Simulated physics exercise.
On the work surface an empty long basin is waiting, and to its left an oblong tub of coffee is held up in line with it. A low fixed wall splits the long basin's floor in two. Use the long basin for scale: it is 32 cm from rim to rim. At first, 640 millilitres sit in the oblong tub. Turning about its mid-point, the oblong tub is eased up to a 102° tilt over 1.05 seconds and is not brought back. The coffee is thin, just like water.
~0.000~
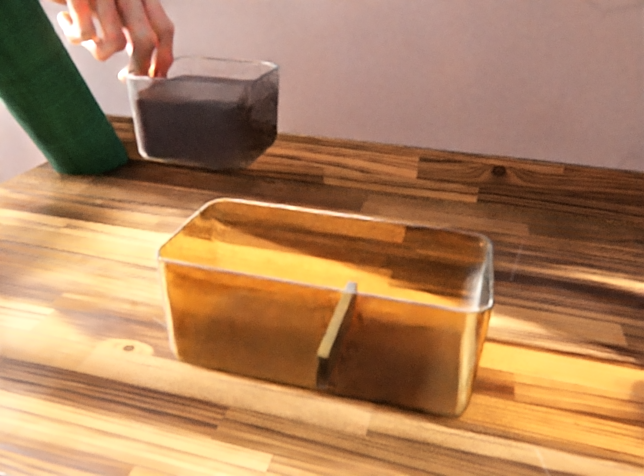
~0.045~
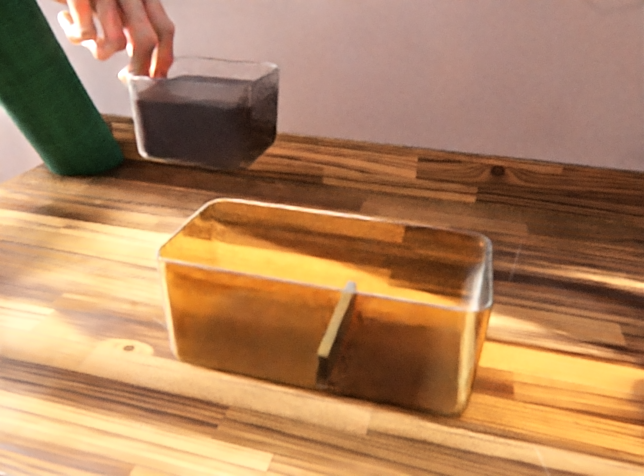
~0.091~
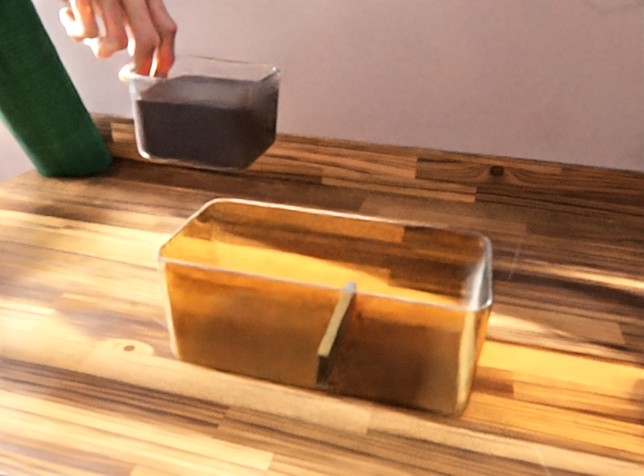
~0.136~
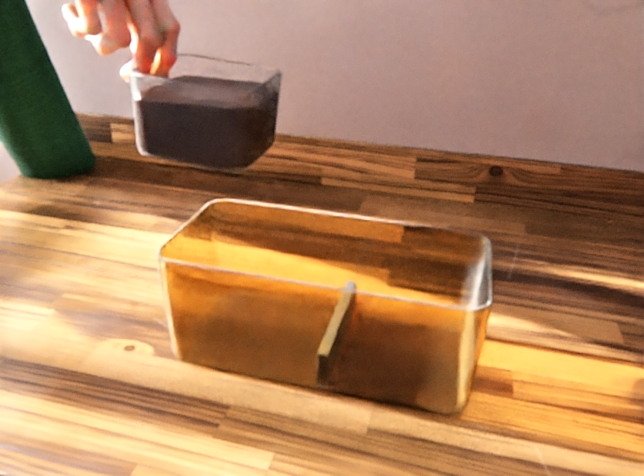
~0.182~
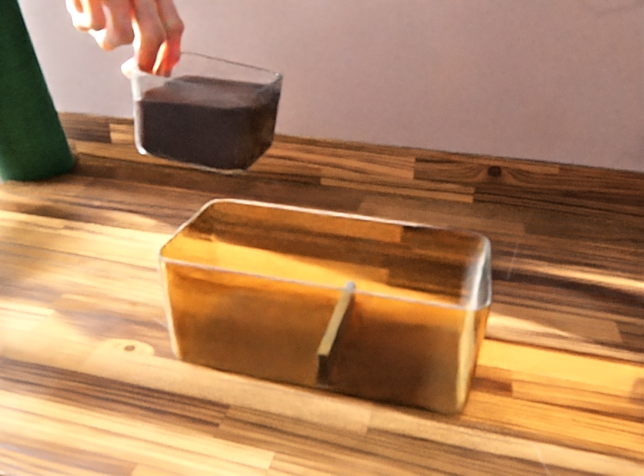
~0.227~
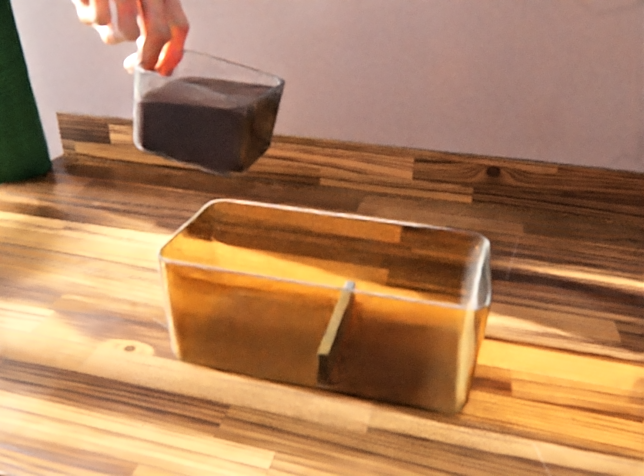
A worktop of striped wood planks in warm, streaky sunlight stands before a plain pinkish wall, seen from slightly above by a still camera. An empty clear basin with a low upright divider sits in front, while fingers at upper left hold a clear tub of dark liquid beside a green object. The hand gradually tilts the tub slightly rightward, and the green object slides left.
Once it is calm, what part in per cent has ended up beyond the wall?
About 48 per cent ends up there.
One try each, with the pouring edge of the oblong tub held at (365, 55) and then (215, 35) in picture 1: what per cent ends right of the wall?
In order, 95 and 5 per cent.
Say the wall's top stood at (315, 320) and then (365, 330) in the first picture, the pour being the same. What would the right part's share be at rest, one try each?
70 then 5 %.
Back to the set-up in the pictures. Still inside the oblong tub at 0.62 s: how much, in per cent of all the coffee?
64 %.
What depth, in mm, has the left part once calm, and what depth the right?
Left 14 mm, right 16 mm.
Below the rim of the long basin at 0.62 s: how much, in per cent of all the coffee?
Around 8 percent.
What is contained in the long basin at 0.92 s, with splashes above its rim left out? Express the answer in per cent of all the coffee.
I'd put it at roughly 76 per cent.
Then, 0.62 s in, the tilt is 66° and 64 per cent is still to pour, 8 is left of the wall and 0 right of it.
Then, 0.92 s in, the tilt is 98° and 14 per cent is still to pour, 28 is left of the wall and 48 right of it.
Then, 1.22 s in, the tilt is 102° and 1 per cent is still to pour, 48 is left of the wall and 48 right of it.
Then, 1.55 s in, the tilt is 102° and 0 per cent is still to pour, 51 is left of the wall and 49 right of it.
Finally, 51 per cent lies left of the wall, 48 right of it and 1 outside.
